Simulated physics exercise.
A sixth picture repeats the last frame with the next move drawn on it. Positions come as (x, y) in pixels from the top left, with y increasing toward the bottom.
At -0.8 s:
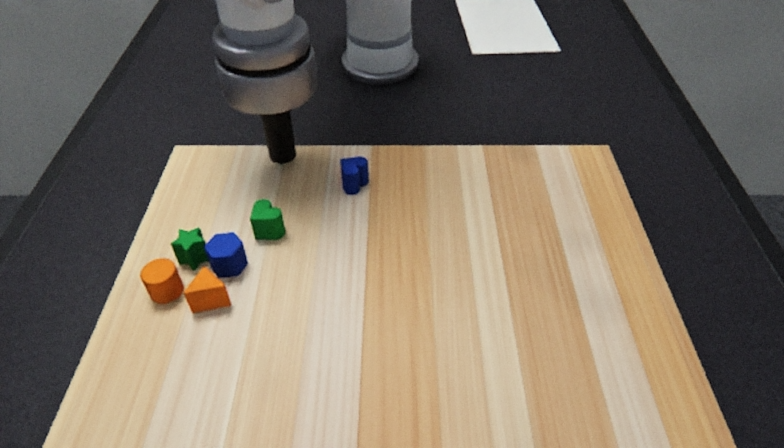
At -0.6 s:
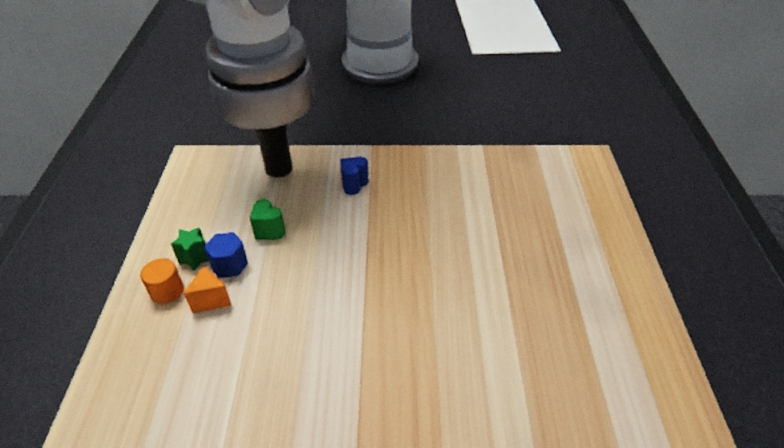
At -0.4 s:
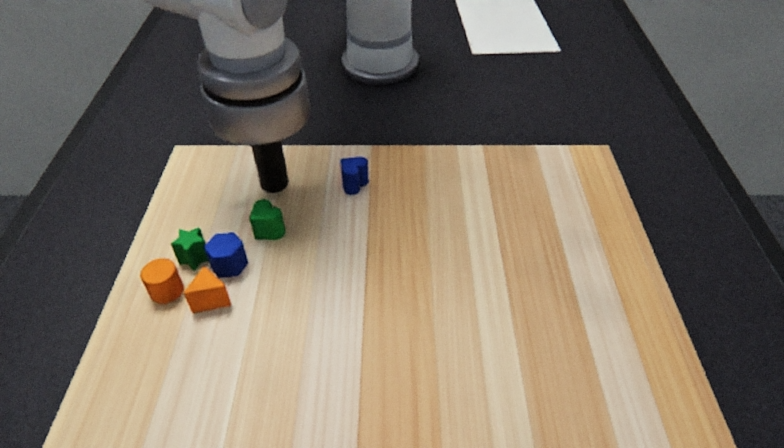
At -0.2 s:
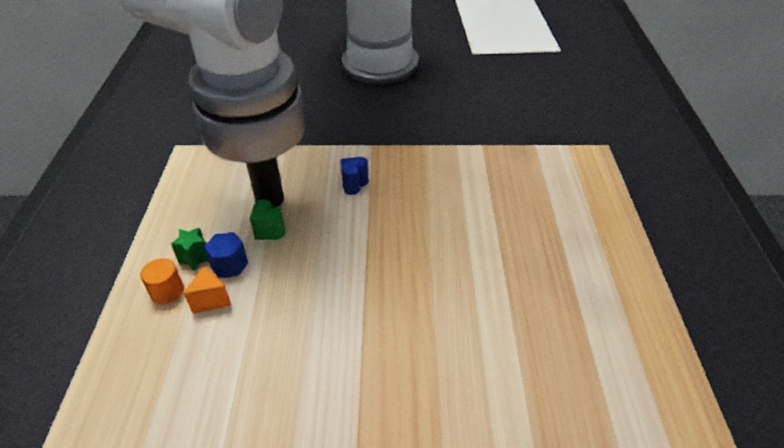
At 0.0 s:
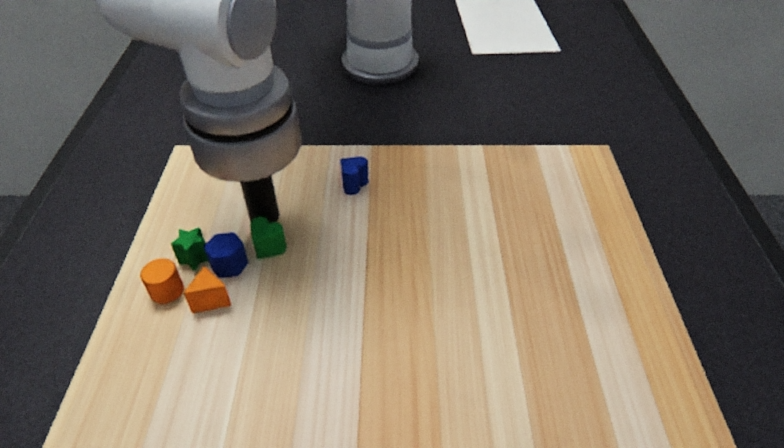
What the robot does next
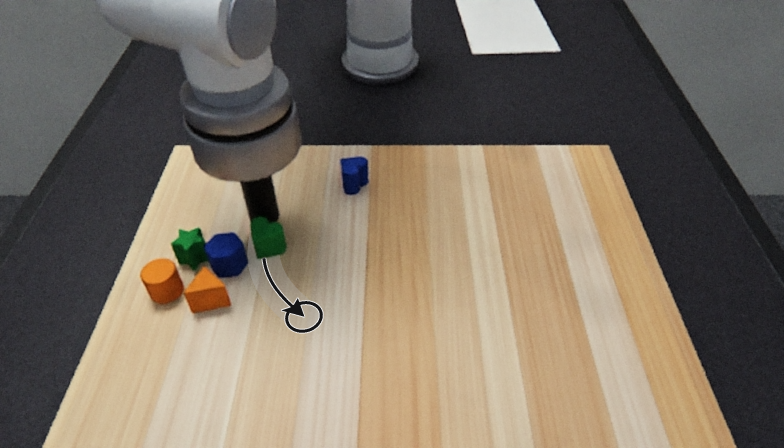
A grey robot arm with a black stick works over a striped wooden board on a dark table, seen from a fixed, raised view. Green, blue and orange blocks cluster at the left, with another blue block near the board's top edge. The stick moves down and slightly left to the green heart-shaped block, then nudges it a short way down, while the other blocks stay still.
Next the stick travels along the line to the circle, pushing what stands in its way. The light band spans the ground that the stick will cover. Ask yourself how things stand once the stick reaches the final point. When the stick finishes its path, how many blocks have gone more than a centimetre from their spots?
One block, no more.
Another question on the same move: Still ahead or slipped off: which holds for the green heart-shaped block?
The green heart-shaped block won't leave the front of the stick.
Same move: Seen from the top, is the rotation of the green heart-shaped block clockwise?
In short: No.
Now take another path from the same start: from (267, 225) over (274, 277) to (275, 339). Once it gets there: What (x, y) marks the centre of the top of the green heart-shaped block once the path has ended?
Answer: (303, 302).
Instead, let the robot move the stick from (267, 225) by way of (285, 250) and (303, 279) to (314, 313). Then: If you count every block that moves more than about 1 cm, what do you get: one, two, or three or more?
I predict one.
Path on the board, from (267, 225) by way of (264, 257) and (276, 288) to (304, 317).
On the path given first. One third of the way, stick at (262, 249); green heart-shaped block at (274, 255), turned 50° anticlockwise.
Two thirds of the way, stick at (274, 281); green heart-shaped block at (296, 279), turned 90° anticlockwise.
At the end, stick at (302, 309); blue hexagonal block in place; green heart-shaped block at (329, 303), turned 105° anticlockwise.
